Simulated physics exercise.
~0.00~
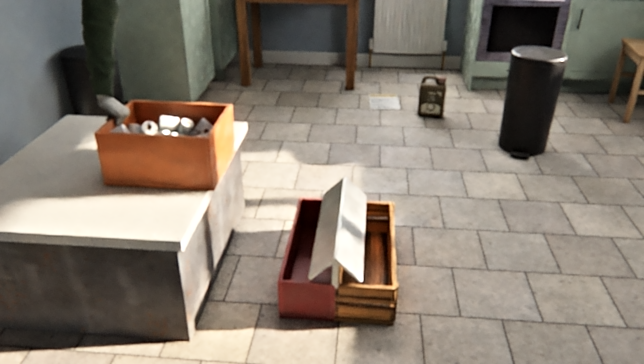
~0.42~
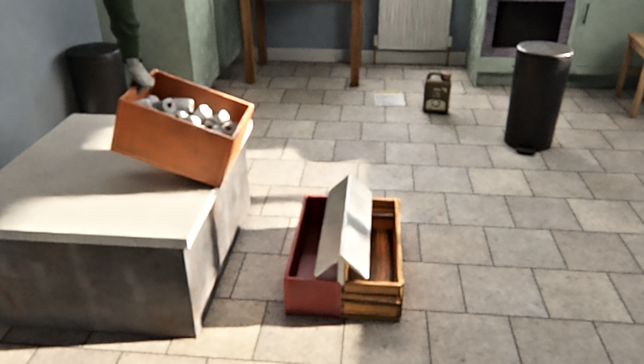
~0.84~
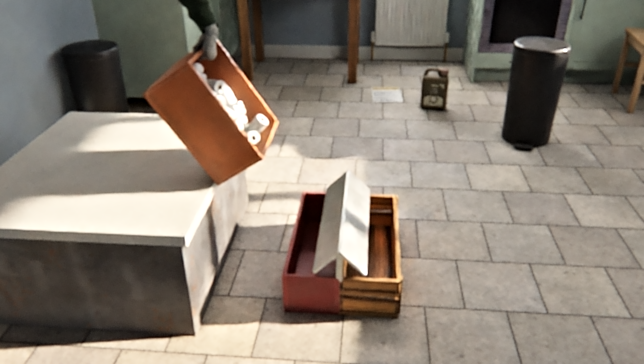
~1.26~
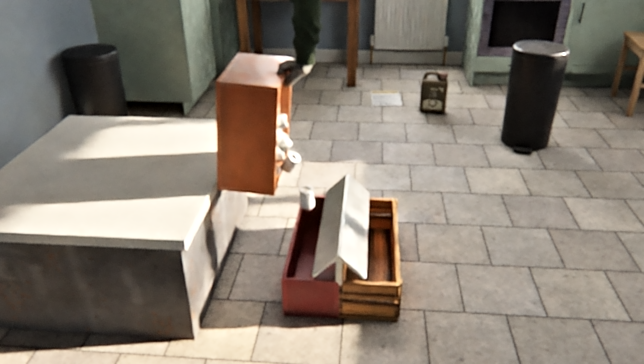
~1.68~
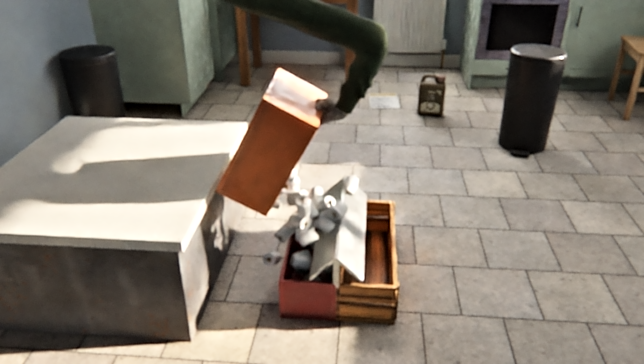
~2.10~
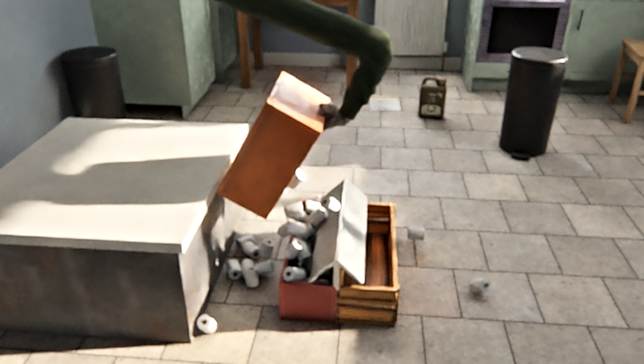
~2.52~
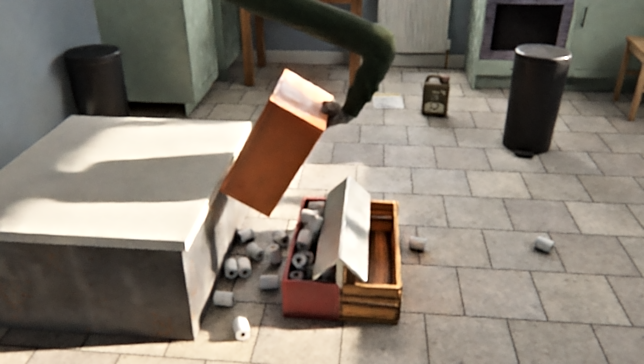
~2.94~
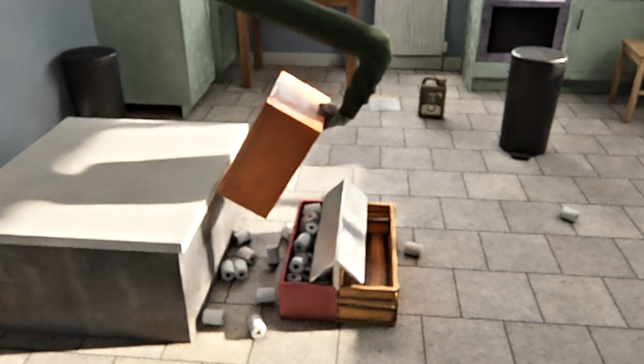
Sunlit tiled kitchen, a green arm tipping paper rolls from an orange crate into a red trough, some scattering across the floor.
